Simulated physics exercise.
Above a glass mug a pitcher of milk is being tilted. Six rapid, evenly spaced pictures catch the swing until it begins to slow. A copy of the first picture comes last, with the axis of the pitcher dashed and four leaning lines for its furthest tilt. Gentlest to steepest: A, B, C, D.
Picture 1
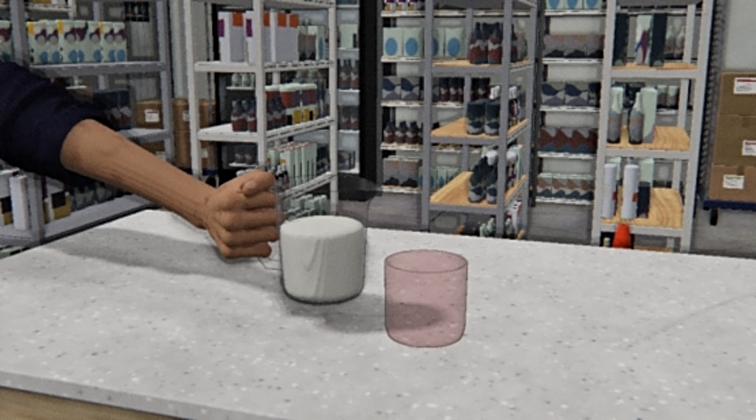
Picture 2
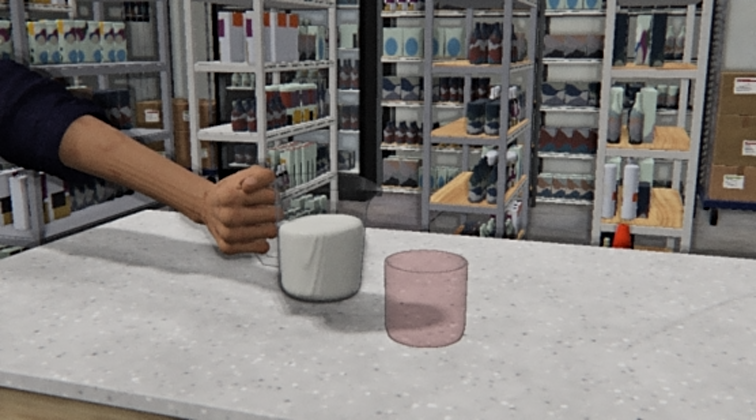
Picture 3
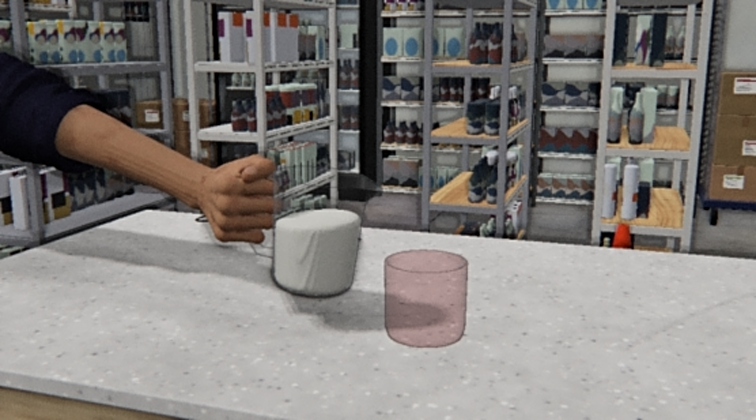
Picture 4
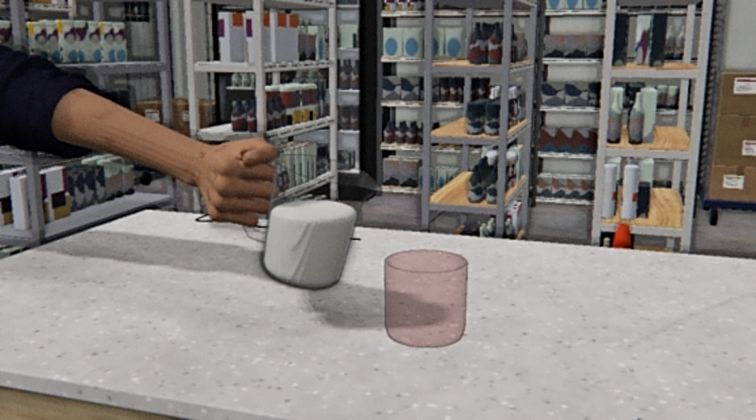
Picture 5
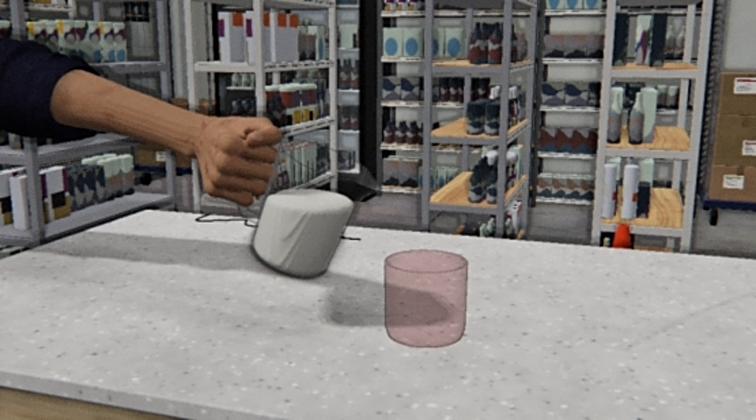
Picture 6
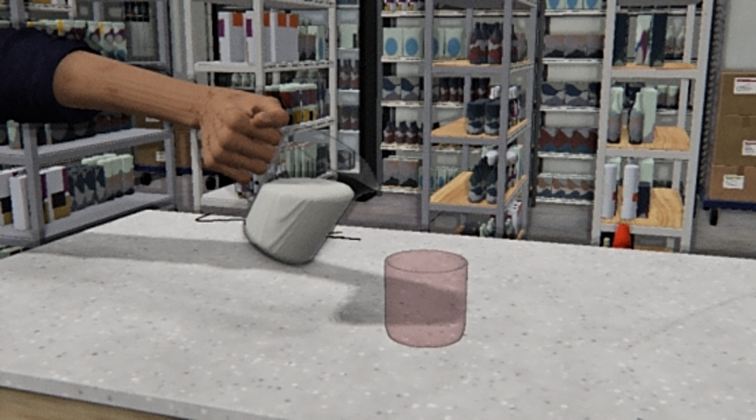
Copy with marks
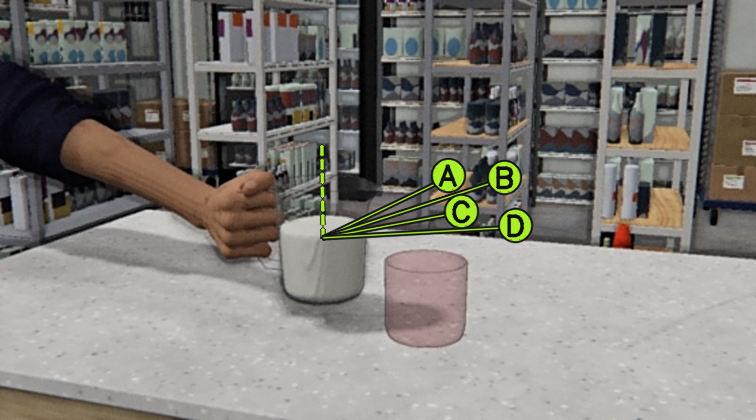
A hand in a dark sleeve reaches in from the left, beside a whitish, rounded pitcher-like vessel on a speckled pale counter, with a translucent pinkish glass mug to its right. Seen from slightly above and in front, shelves of shoes and boxes fill the store behind. The vessel starts upright, then rises slightly and gradually tilts rightward with the hand, while the mug and the view stay still.
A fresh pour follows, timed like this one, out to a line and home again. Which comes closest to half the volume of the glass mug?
Choose B.
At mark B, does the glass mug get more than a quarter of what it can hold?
Yes, it does.
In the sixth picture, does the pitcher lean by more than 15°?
Yes, it does.
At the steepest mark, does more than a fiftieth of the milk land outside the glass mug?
Yes, it does.
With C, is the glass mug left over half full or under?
Over.
In lime, A at (434, 184); B at (489, 183); C at (445, 215); D at (499, 228).
For mark A, the glass mug ends with about 32 % of what it can hold.
For mark B, the glass mug ends with about 49 % of what it can hold.
For mark C, the glass mug ends with about 66 % of what it can hold; 4 % of the milk is spilt.
For mark D, the glass mug ends with about 68 % of what it can hold; 16 % of the milk is spilt.
